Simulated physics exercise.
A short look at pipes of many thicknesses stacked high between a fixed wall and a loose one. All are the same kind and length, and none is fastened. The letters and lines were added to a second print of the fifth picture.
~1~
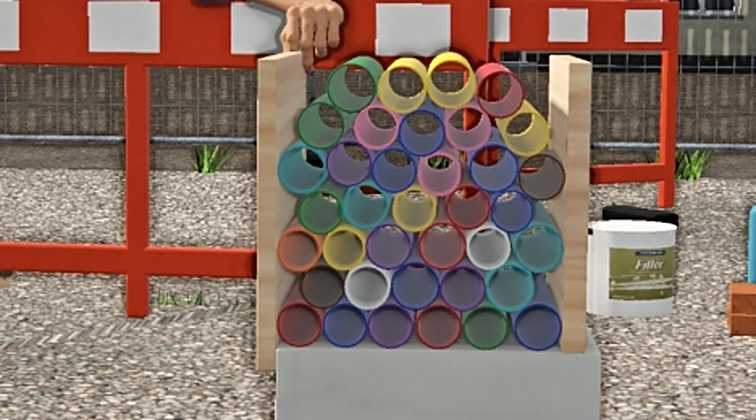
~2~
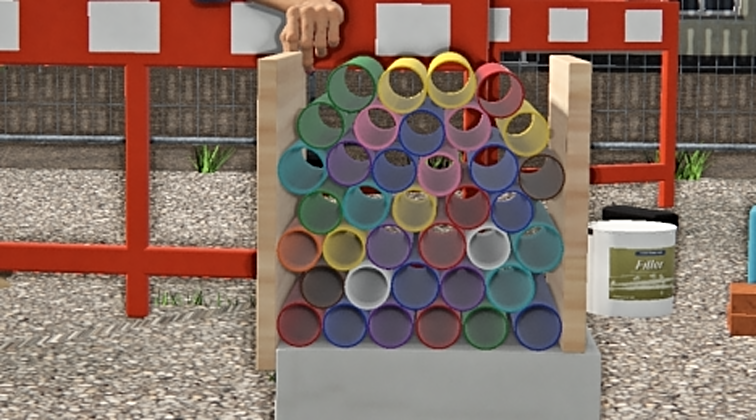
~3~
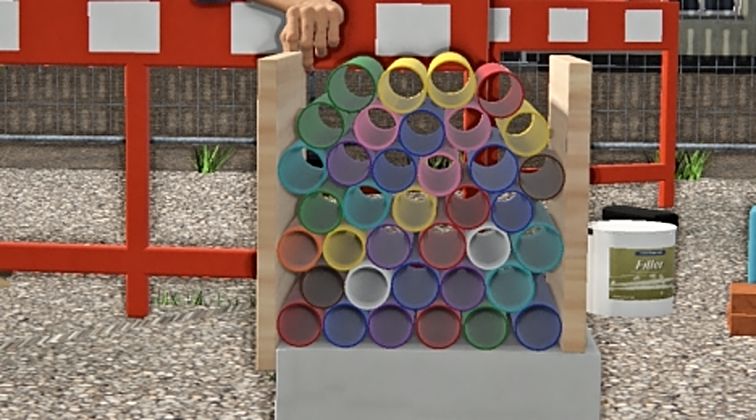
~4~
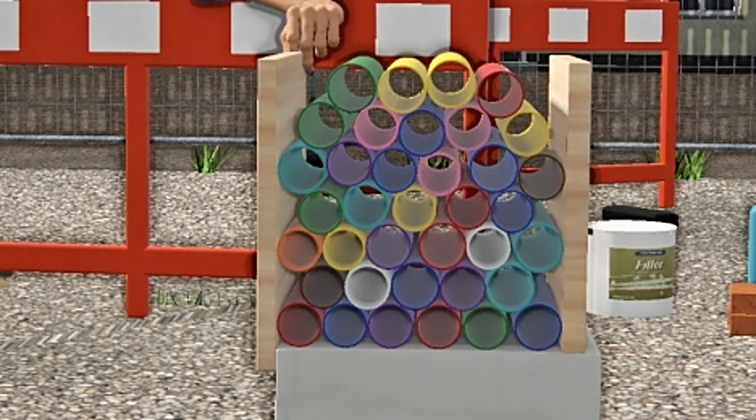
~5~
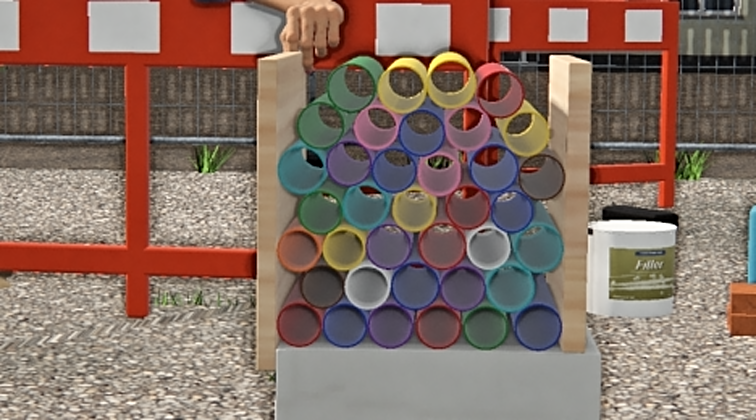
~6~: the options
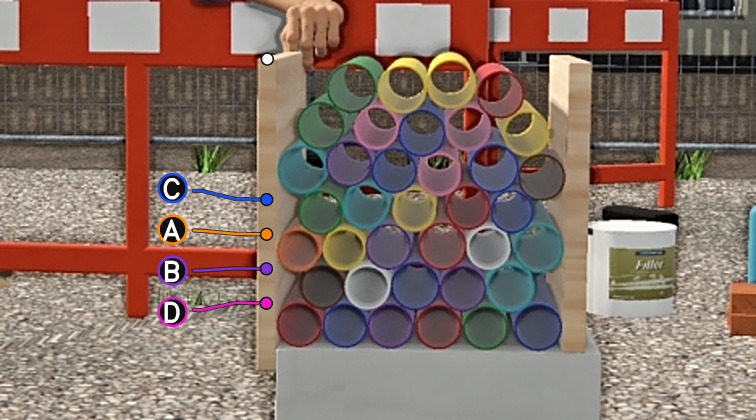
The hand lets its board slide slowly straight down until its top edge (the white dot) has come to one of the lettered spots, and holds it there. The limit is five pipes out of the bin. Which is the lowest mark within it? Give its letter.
No lower than B.
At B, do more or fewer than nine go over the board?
Fewer than nine.
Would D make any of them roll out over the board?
Yes, at D.
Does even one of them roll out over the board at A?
Yes.
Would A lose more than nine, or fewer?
It loses fewer than nine.
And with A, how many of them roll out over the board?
With A, three.
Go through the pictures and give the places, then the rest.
The first picture shows a red pipe (468, 207); a pink pipe (440, 174); a pink pipe (377, 127).
The second picture shows a pink pipe (377, 127); a red pipe (501, 95).
The third picture shows side board (284, 196); a red pipe (299, 324).
The fourth picture shows a blue pipe (538, 327); an orange pipe (299, 250).
The fifth picture shows a white pipe (489, 248); a red pipe (468, 207); a pink pipe (440, 174).
On the marked copy, A at (266, 234); B at (266, 269); C at (267, 199); D at (266, 303); the white dot at (267, 59).
Following B. Soon after the start, top of the board (278, 149).
Later, top of the board (277, 248).
In the end, top of the board (277, 268), three out over the board.
As for the rest, A three out over the board; C one out over the board; D more than five out over the board.
